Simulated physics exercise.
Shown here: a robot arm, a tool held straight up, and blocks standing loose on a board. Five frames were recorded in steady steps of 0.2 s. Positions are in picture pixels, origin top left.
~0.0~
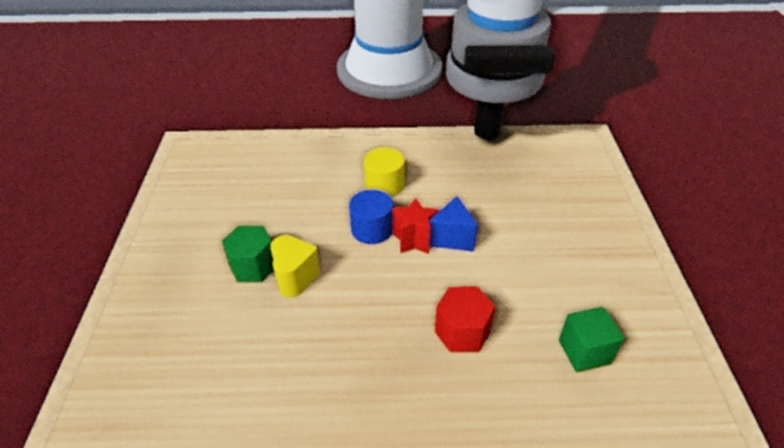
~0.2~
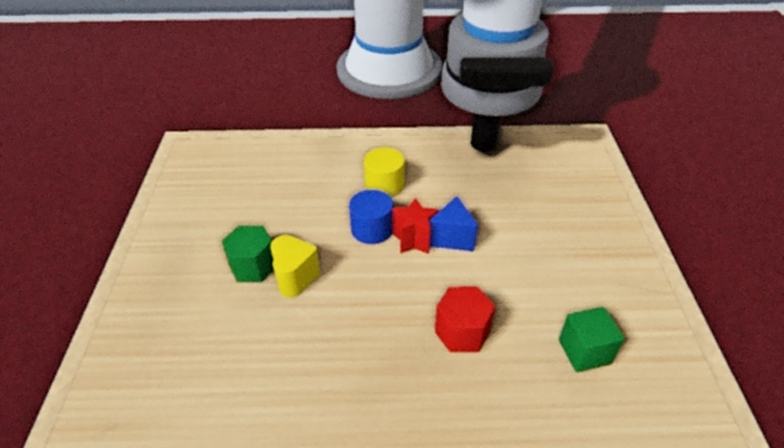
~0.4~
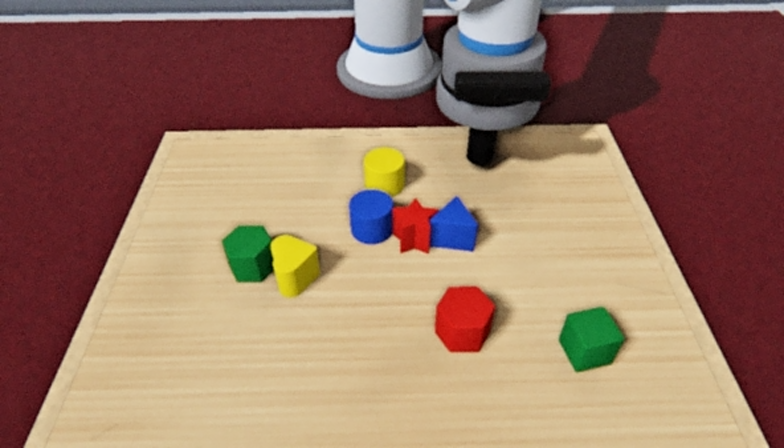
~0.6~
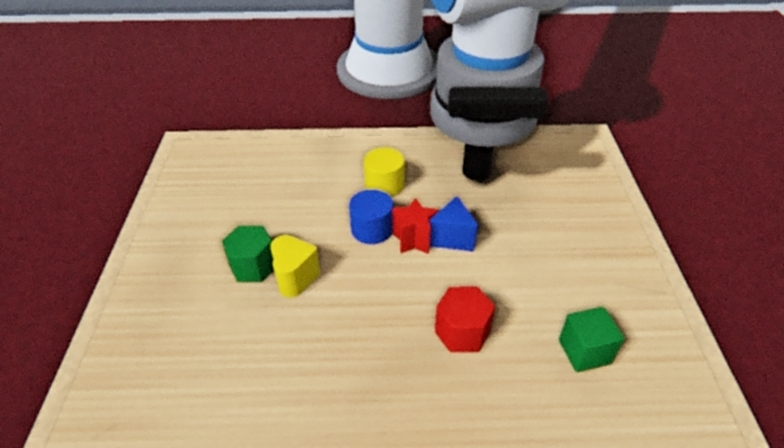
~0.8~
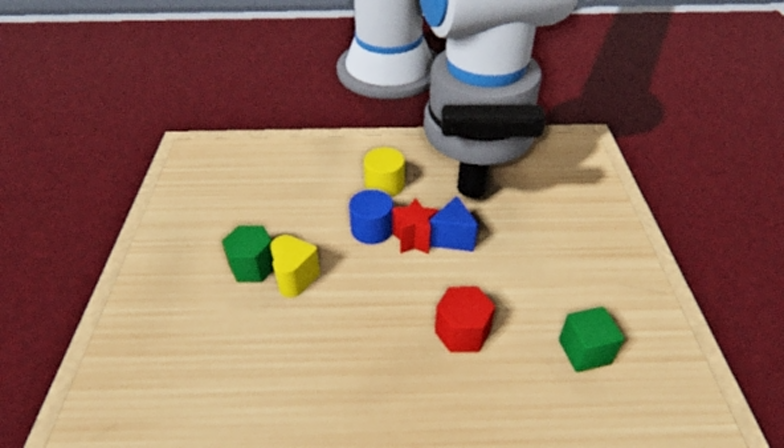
A robot arm moves its black tool slightly forward over the board while the colored blocks stay still.
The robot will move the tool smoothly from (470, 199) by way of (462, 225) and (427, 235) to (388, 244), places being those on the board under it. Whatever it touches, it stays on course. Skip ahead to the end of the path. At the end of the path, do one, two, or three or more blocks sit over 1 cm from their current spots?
My guess is at least three.
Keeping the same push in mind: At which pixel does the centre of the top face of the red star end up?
It should be at (369, 236) by then.
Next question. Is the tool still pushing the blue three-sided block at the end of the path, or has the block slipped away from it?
Slipped clear.
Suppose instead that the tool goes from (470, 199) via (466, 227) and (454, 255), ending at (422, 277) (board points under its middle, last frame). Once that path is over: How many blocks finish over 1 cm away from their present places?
By the end of the path, one block has moved more than about a centimetre.
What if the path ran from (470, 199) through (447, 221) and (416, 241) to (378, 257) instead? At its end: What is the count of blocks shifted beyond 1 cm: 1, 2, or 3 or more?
It's going to be two.
What follows on the original path. One third of the way, tool (462, 215); blue three-sided block (451, 219), turned 20° anticlockwise.
Two thirds of the way, tool (426, 225); blue circular block (362, 202); red star (397, 224), turned 30° clockwise; blue three-sided block (441, 232), turned 65° anticlockwise.
At the end, tool (388, 233); blue circular block (357, 202); yellow circular block not moved; red star (369, 236); blue three-sided block (440, 233), turned 70° anticlockwise.
